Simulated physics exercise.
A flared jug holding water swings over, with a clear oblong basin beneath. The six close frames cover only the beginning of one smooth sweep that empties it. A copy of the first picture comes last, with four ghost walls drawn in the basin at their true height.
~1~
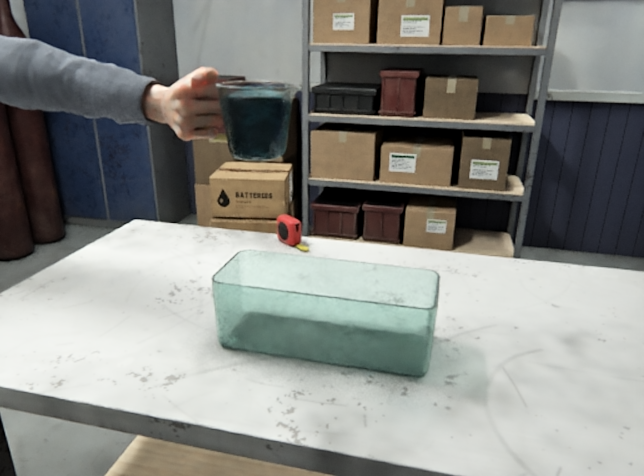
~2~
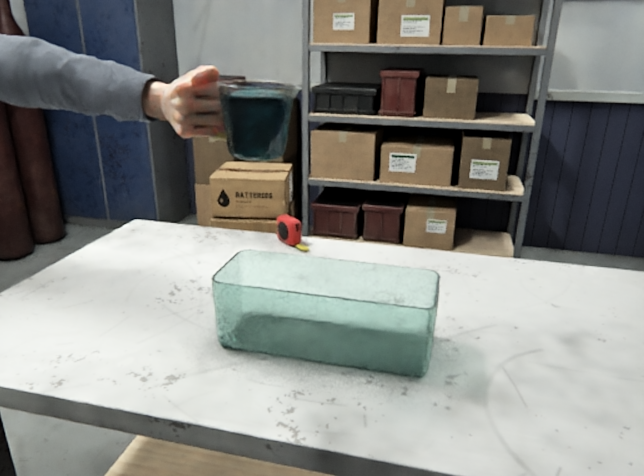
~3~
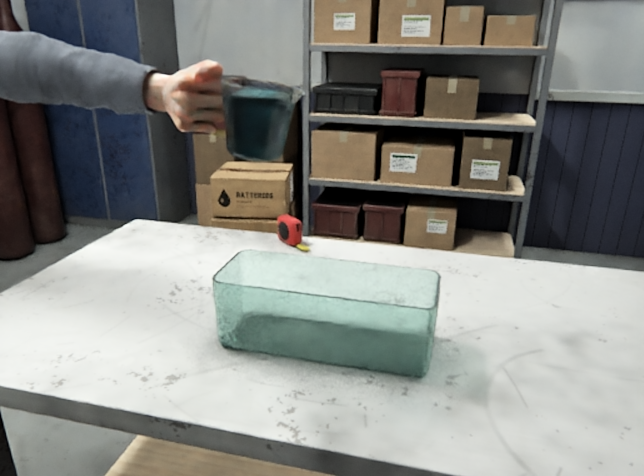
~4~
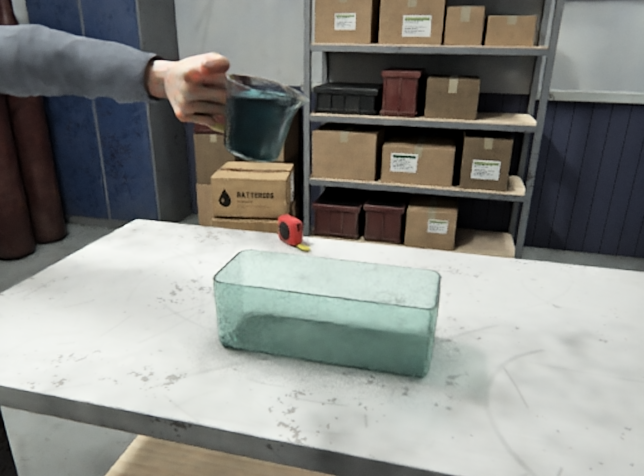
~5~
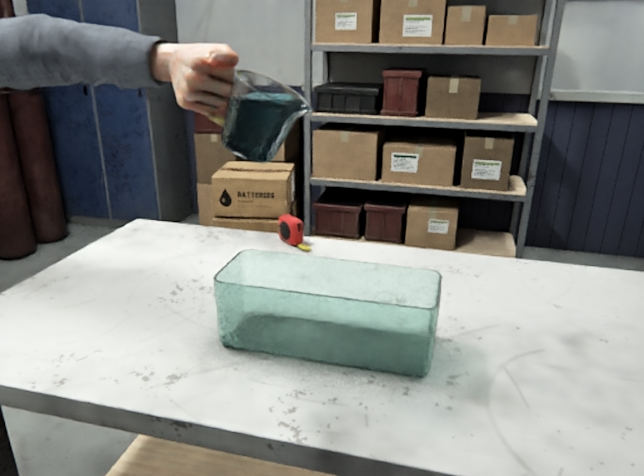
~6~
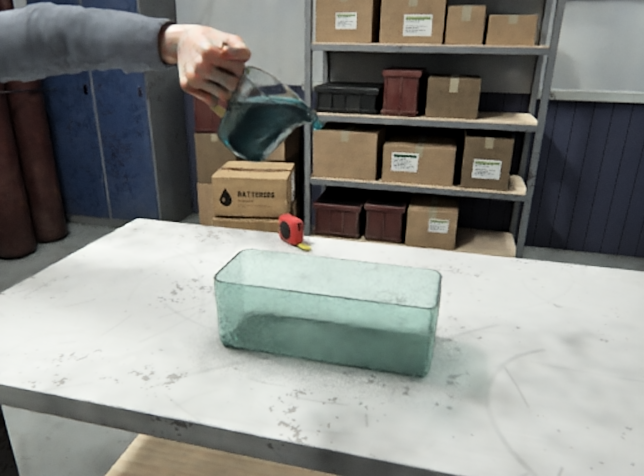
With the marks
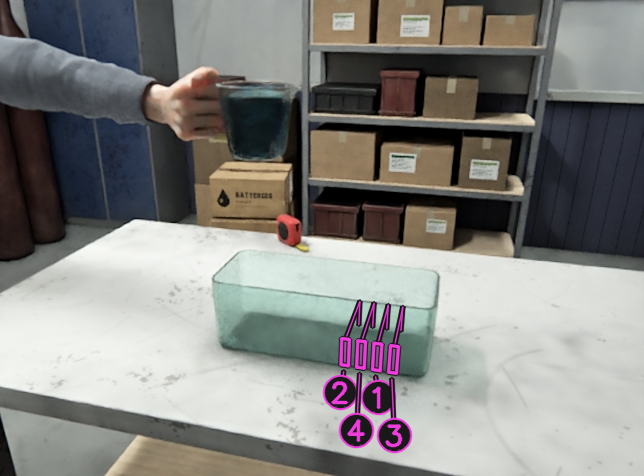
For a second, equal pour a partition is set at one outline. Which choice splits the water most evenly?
2 is best.
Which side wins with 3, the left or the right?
The left one.
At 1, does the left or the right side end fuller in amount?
More ends on the left.
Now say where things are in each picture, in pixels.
Upright, lip at (299, 88); basin from (220, 343) to (428, 375); nothing has left yet, in the first frame.
Upright, lip at (300, 89); nothing has left yet, in the second frame.
Tipped about 7°, lip at (304, 94); nothing has left yet, in the third frame.
Tipped about 14°, lip at (307, 101); nothing has left yet, in the fourth frame.
Tipped about 24°, lip at (311, 111); nothing has left yet, in the fifth frame.
Tipped about 36°, lip at (312, 122); water is over the lip, down to (312, 122), in the sixth frame.
In magenta, 1 at (375, 376); 2 at (343, 371); 3 at (391, 378); 4 at (359, 373).
Choosing 1, about 91 % ends left of the wall and 5 % right of it; 4 % is lost outside.
Choosing 2, about 51 % ends left of the wall and 46 % right of it; 3 % is lost outside.
Choosing 3, about 90 % ends left of the wall and 8 % right of it; 3 % is lost outside.
Choosing 4, about 86 % ends left of the wall and 9 % right of it; 6 % is lost outside.
